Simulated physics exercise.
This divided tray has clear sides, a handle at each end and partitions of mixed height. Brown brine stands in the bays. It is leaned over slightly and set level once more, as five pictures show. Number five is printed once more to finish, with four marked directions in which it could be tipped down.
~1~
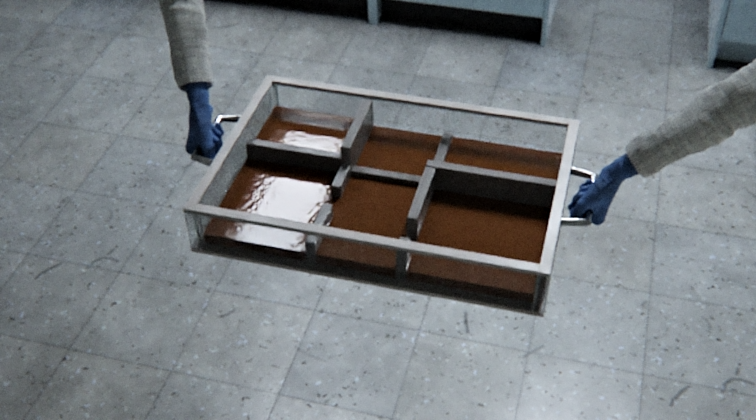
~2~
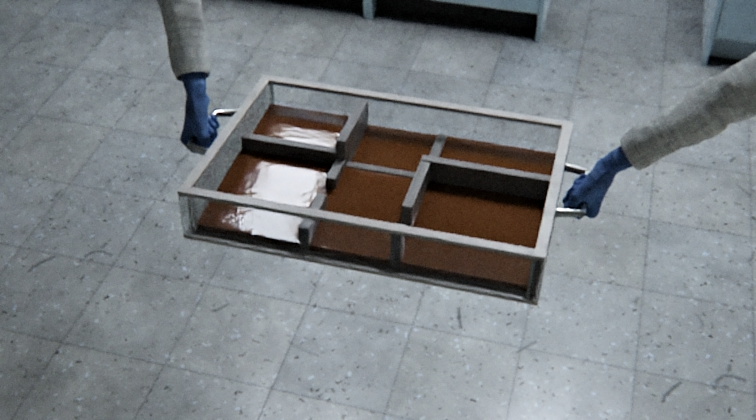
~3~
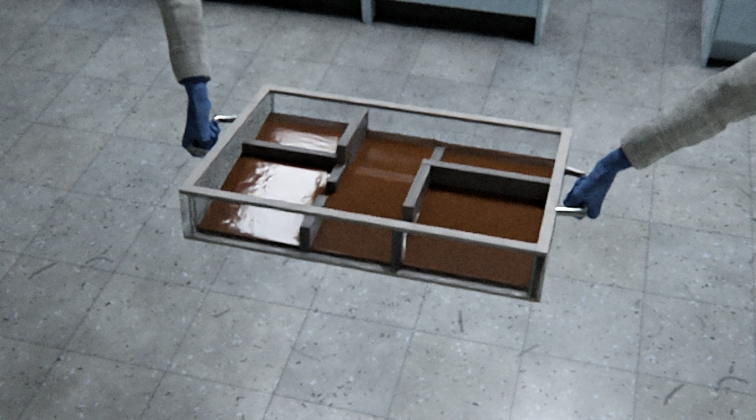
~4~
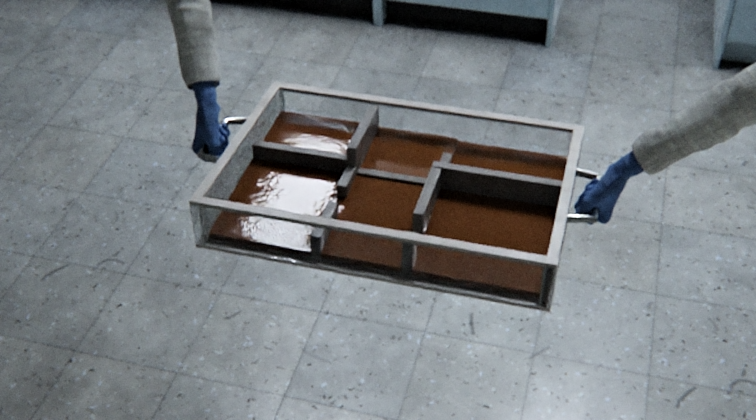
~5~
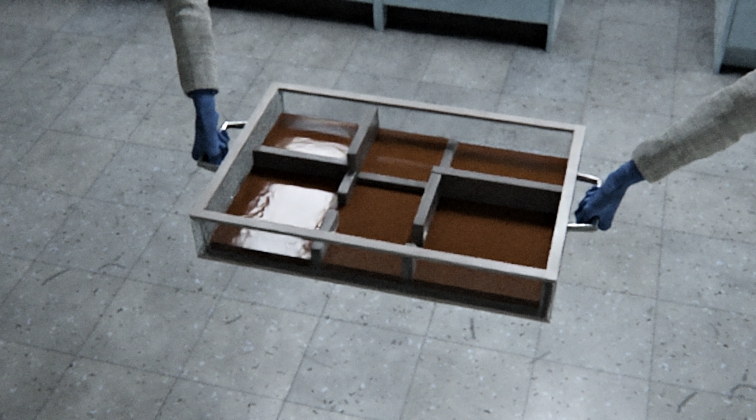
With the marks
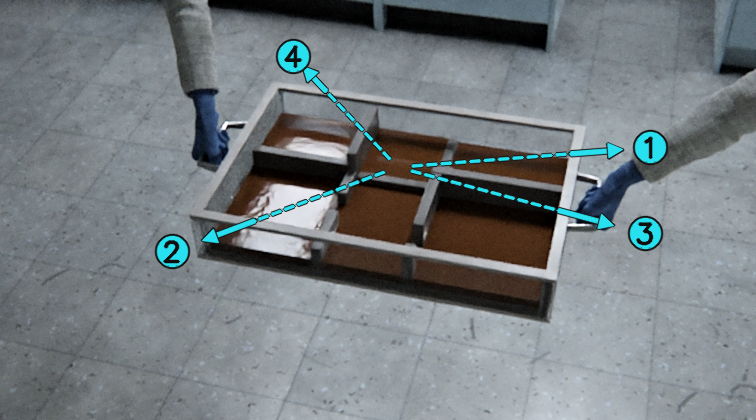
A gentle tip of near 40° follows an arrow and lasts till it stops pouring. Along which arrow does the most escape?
Arrow 2 does it best.
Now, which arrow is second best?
That would be 4.
On the marked copy, 1 ends at (617, 150); 2 ends at (207, 238); 3 ends at (608, 223); 4 ends at (306, 70).
With 1, about 30 % stays in the tray, the largest part in the back right bay.
With 2, about 14 % stays in the tray, the largest part in the front left bay.
With 3, about 36 % stays in the tray, the largest part in the front right bay.
With 4, about 25 % stays in the tray, the largest part in the back left bay.
